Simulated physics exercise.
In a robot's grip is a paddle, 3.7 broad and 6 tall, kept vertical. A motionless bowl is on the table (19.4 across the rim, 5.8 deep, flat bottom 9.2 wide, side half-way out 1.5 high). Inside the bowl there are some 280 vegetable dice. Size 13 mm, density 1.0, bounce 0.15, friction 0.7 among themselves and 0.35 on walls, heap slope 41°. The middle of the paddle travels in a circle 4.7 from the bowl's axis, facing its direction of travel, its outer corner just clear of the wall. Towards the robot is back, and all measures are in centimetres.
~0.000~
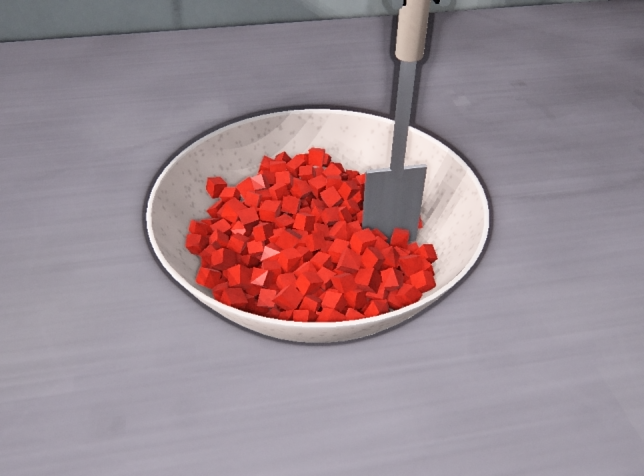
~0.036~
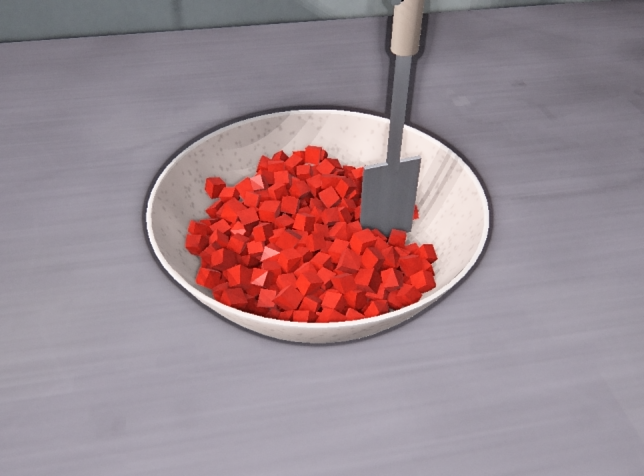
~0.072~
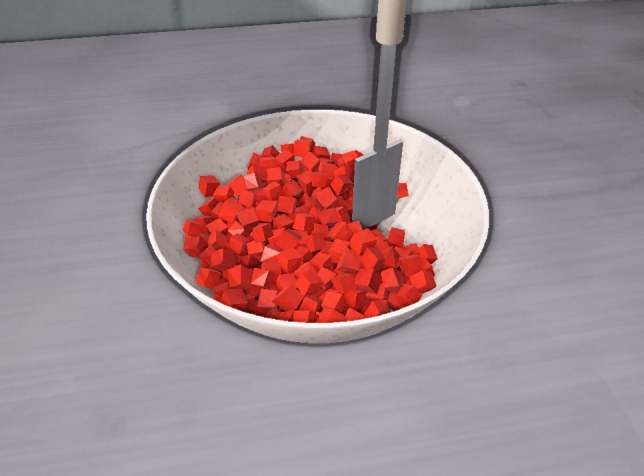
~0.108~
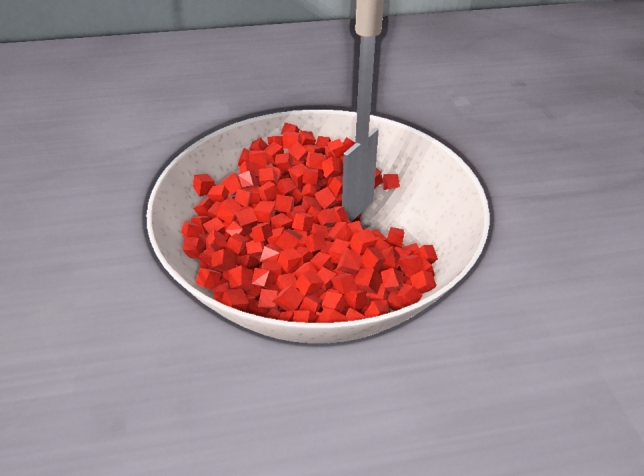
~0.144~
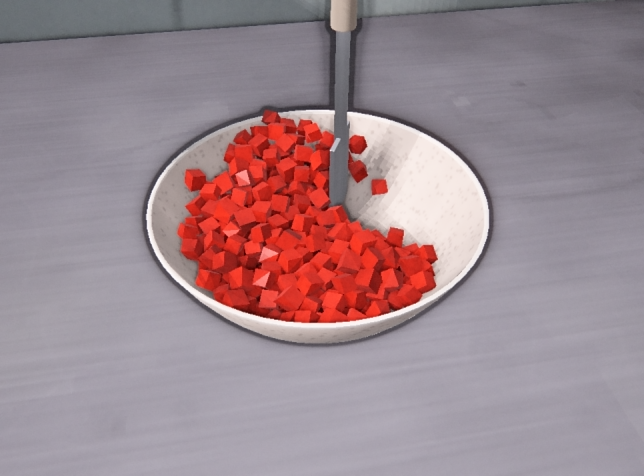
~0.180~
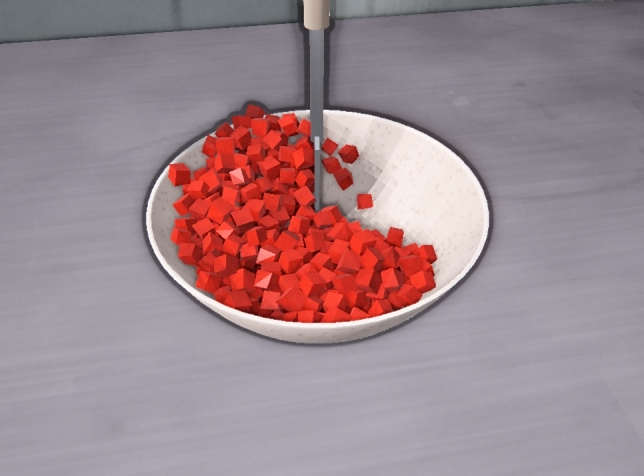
A wide, speckled off-white bowl heaped with small bright red cubes sits still on a grey tabletop, seen from above at an angle by a steady camera. A grey flat-bladed paddle with a pale handle stands upright in the bowl's right side. The paddle sweeps leftward and back along the far side, turning edge-on and pushing cubes up the back wall, baring pale surface behind it.
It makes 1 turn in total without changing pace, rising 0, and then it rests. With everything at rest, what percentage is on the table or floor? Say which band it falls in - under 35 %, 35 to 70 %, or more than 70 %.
It falls under 35 %.
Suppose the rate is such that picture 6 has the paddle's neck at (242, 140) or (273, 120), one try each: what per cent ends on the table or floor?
It comes to close to 45 per cent and close to 30 per cent.
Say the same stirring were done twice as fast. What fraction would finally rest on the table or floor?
I'd expect about 50 %.
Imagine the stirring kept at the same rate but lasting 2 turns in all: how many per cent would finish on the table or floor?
Close to 45 in a hundred.
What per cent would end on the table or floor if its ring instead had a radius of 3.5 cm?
It would be close to 10 per cent then.
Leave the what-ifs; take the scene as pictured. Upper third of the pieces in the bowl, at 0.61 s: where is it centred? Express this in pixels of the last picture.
Roughly pixel (425, 220).
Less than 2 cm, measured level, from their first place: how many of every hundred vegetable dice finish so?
I'd guess close to 5 percent of the load.
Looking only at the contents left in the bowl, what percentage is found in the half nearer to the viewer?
It comes to near 25 percent.
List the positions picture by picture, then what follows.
In the first frame, paddle neck at (399, 147), 0° round; upper third of the load around (303, 230), from x 195 to 425, top at y 155; 283 in the bowl.
In the second frame, paddle neck at (395, 141), 8° round; upper third of the load around (305, 230), from x 195 to 425, top at y 155.
In the third frame, paddle neck at (382, 129), 26° round; upper third of the load around (301, 218), from x 190 to 425, top at y 145.
In the fourth frame, paddle neck at (363, 119), 44° round; upper third of the load around (290, 207), from x 190 to 425, top at y 130.
In the fifth frame, paddle neck at (341, 114), 62° round; upper third of the load around (277, 193), from x 185 to 425, top at y 120.
In the sixth frame, paddle neck at (317, 112), 81° round; upper third of the load around (255, 187), from x 180 to 425, top at y 115; 283 in the bowl.
After 0.39 s, 188° round, highest piece 8 above the table; 261 in the bowl, 11 on the table or floor, 11 in flight or on the tool.
After 0.61 s, 296° round, highest piece 8 above the table; 238 in the bowl, 39 on the table or floor, 6 in flight or on the tool.
After 0.91 s, 0° round, highest piece 7 above the table; 224 in the bowl, 59 on the table or floor.
After 1.61 s, 0° round, highest piece 7 above the table; 224 in the bowl, 59 on the table or floor.
At rest, 224 in the bowl, 59 on the table or floor. That is 21 % on the table or floor.
